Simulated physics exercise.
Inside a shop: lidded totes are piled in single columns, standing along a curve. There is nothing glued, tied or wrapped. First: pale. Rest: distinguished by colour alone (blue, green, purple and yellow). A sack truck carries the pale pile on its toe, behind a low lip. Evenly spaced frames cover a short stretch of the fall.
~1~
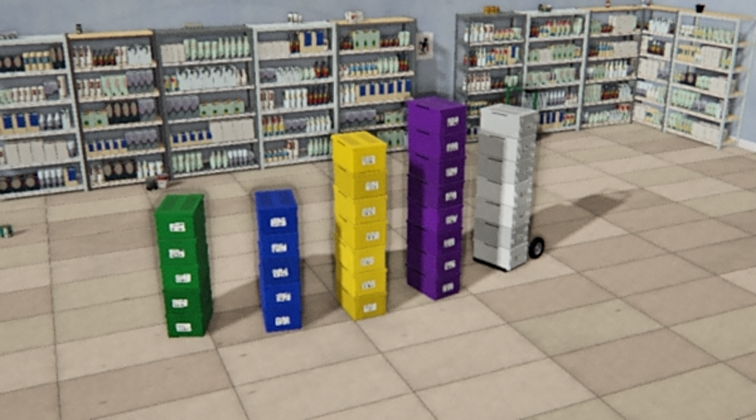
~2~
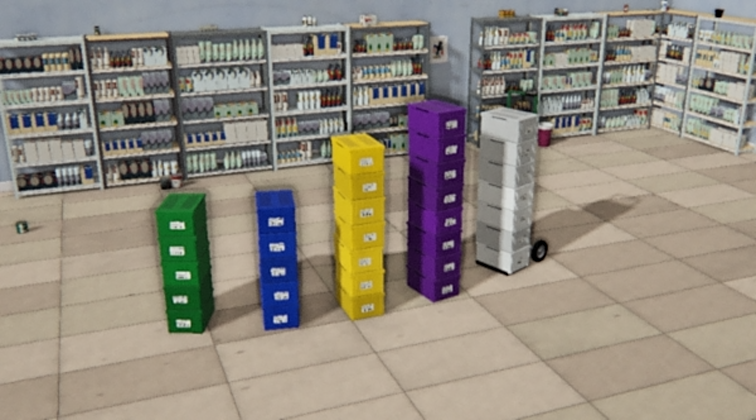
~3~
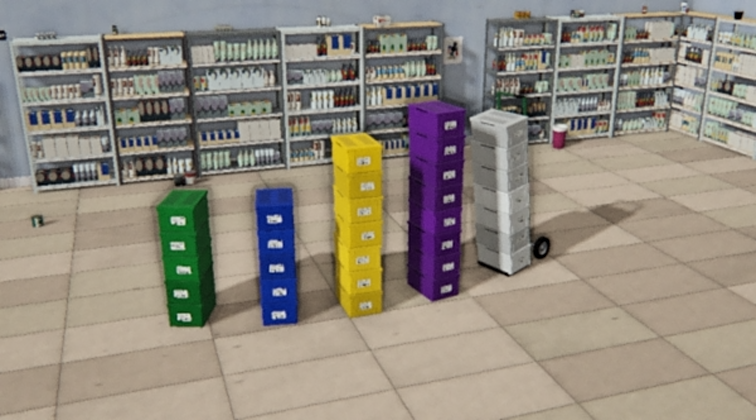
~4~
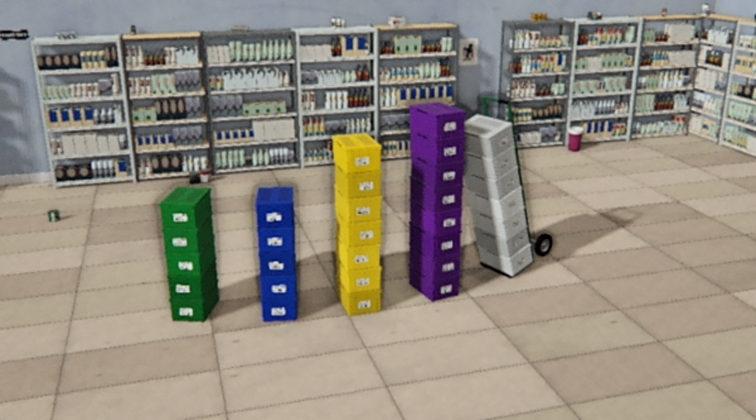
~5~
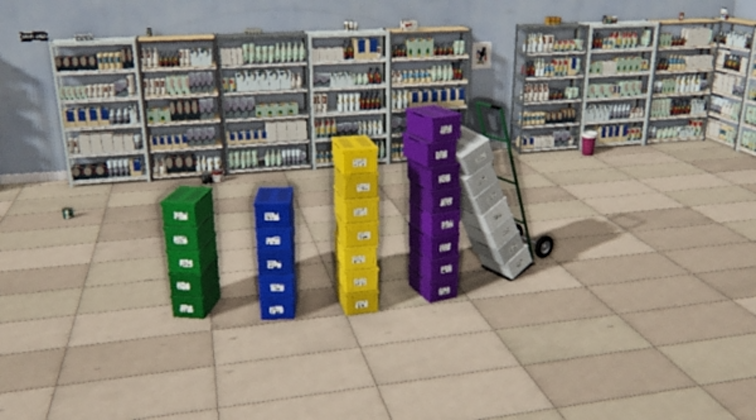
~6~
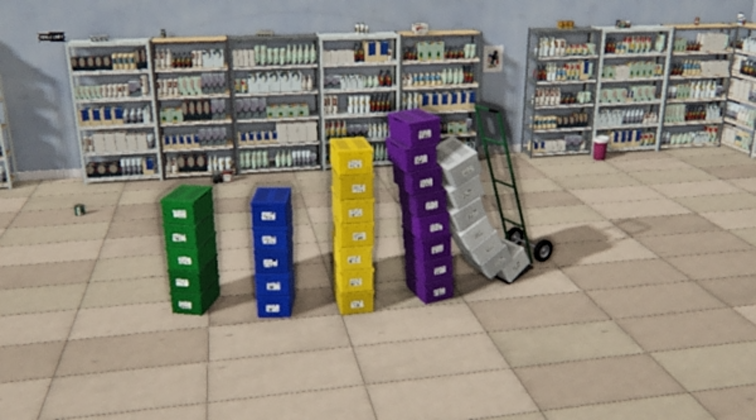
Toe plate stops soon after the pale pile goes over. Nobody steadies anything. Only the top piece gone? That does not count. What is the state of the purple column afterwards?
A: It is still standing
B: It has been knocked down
The answer is B.
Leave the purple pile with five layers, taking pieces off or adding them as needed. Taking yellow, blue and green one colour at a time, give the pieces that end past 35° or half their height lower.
Per pile, yellow = 7, blue = 5, green = 5.
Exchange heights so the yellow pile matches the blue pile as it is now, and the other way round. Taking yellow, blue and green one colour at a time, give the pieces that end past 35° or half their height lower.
The tally reads yellow 4, then blue 7, then green 5.
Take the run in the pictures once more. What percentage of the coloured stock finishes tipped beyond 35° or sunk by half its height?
Roughly 80 percent of the pieces.
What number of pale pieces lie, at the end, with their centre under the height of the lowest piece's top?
Total: 7.
Just after the last frame, 7 of the pale pile down; none of the 8 purple totes down (0 of 25 in all colours); top purple tote tilted clearly, half its height lower; top yellow tote moved about its own height.
A moment on, 6 of the pale pile down; 7 of the 8 purple totes down (13 of 25 in all colours); top purple tote tilted steeply, some four heights lower; top yellow tote tilted clearly, about its own height lower.
Further on, 6 of the pale pile down; 7 of the 8 purple totes down (20 of 25 in all colours); top purple tote tilted well over, some six heights lower; top green tote on its side.
When it is over, 6 of the pale pile down; 7 of the 8 purple totes down (20 of 25 in all colours); top purple tote some seven heights lower; top green tote upside down. In pixels of the last frame, middles, top green tote near (54, 259).
